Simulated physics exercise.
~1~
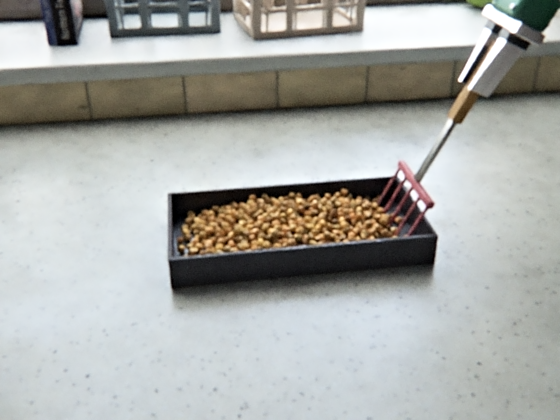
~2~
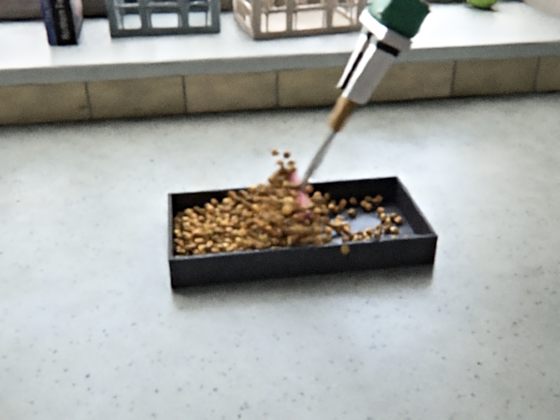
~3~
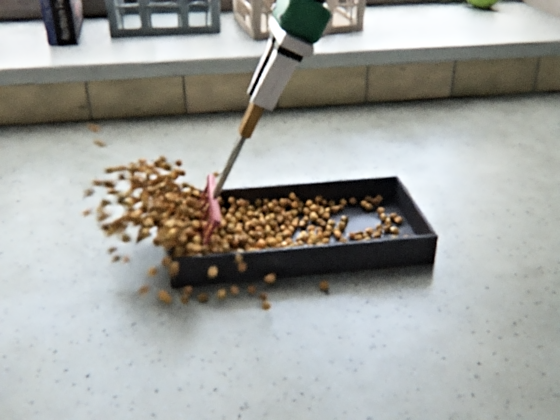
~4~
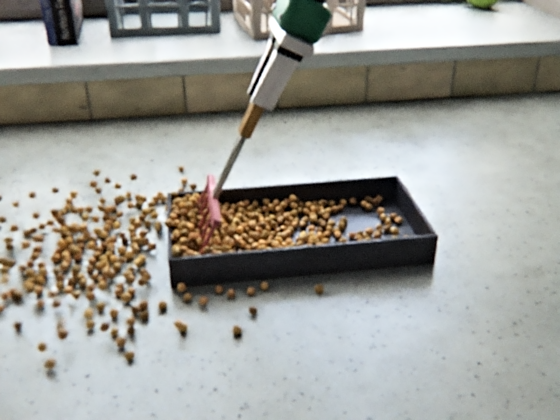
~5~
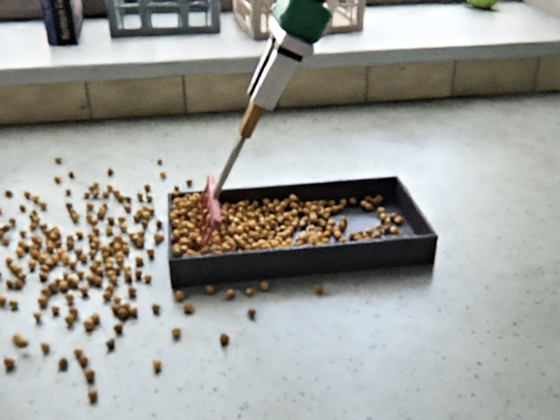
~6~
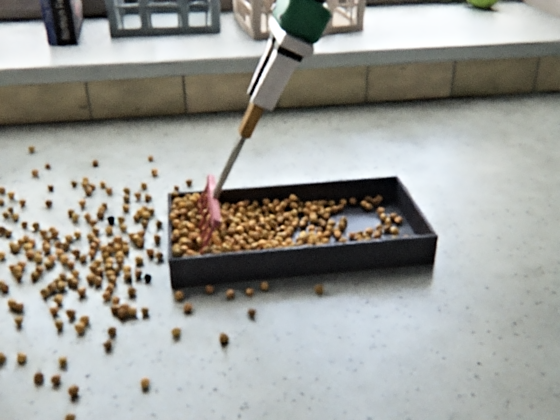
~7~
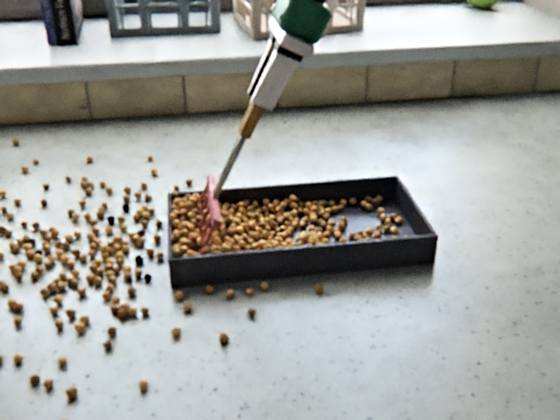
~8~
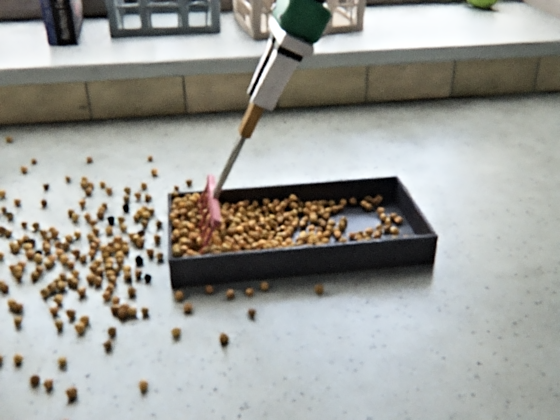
A shallow black tin of dried chickpeas sits on a pale speckled countertop, seen from slightly above, with a tiled ledge and windowsill holding small crates behind it. At its right end, a robot arm with a green and white tool holds a reddish pronged fork among the tan chickpeas. The fork sweeps left through the tin, piling them up and tossing some into the air. It stops near the left end, and a large spray flies over the rim. The chickpeas scatter and roll across the counter, then settle, while most remain in the tin beside the still fork.
